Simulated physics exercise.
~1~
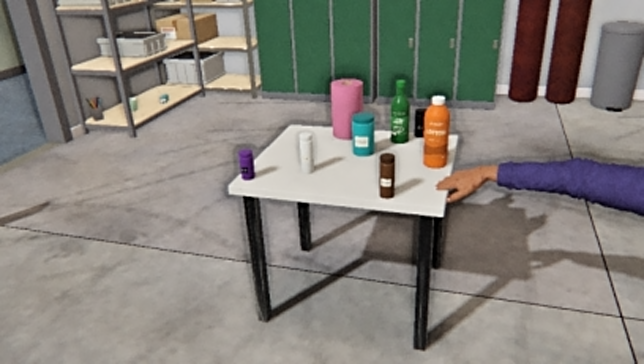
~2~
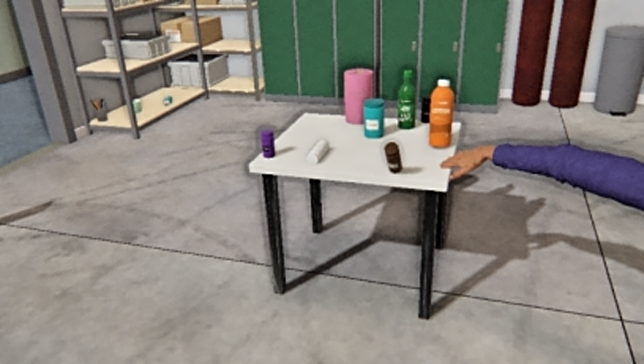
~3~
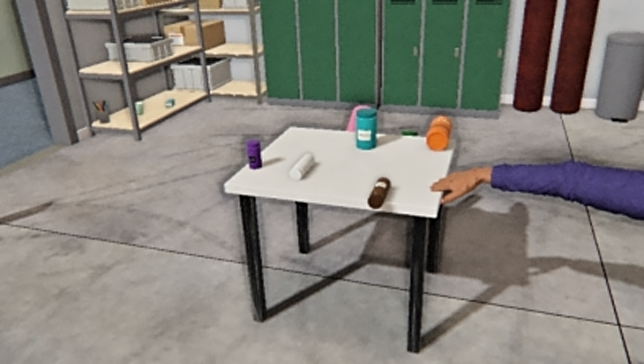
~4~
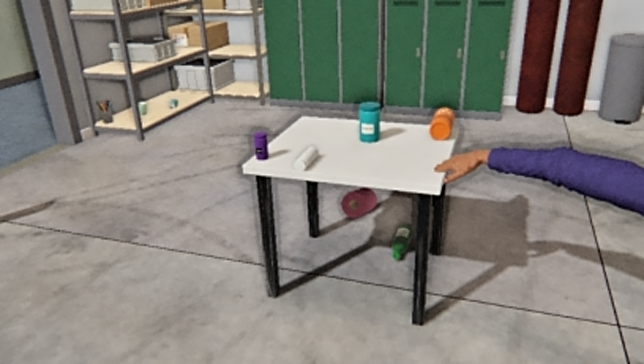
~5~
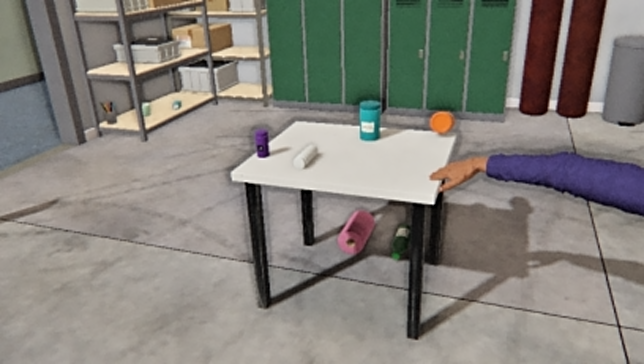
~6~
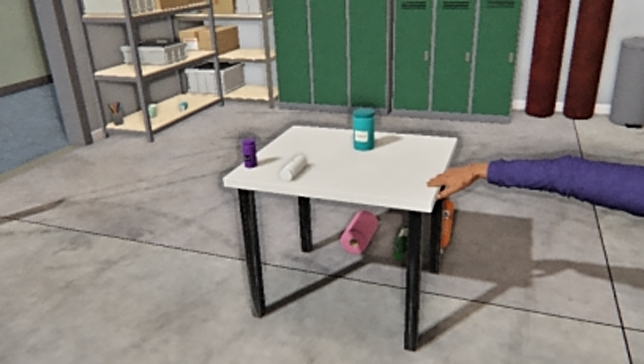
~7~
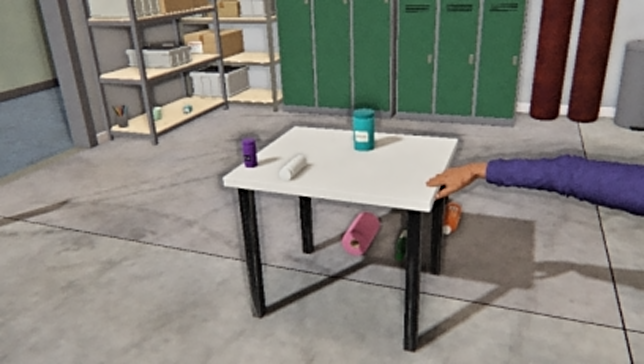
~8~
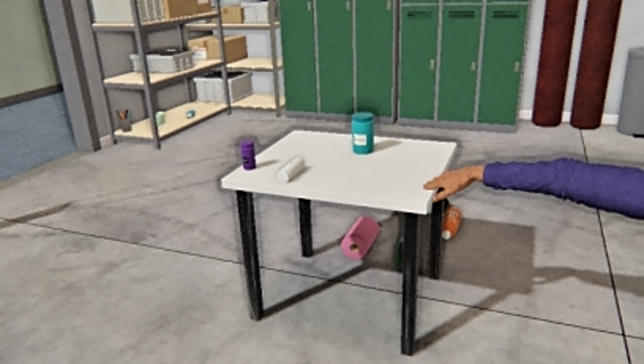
A white table jolted with a hand at its right edge, toppling several containers, and the pink roll, green bottle, brown shaker and finally the orange bottle went off it, leaving the turquoise jar and purple shaker upright beside the tipped white shaker.
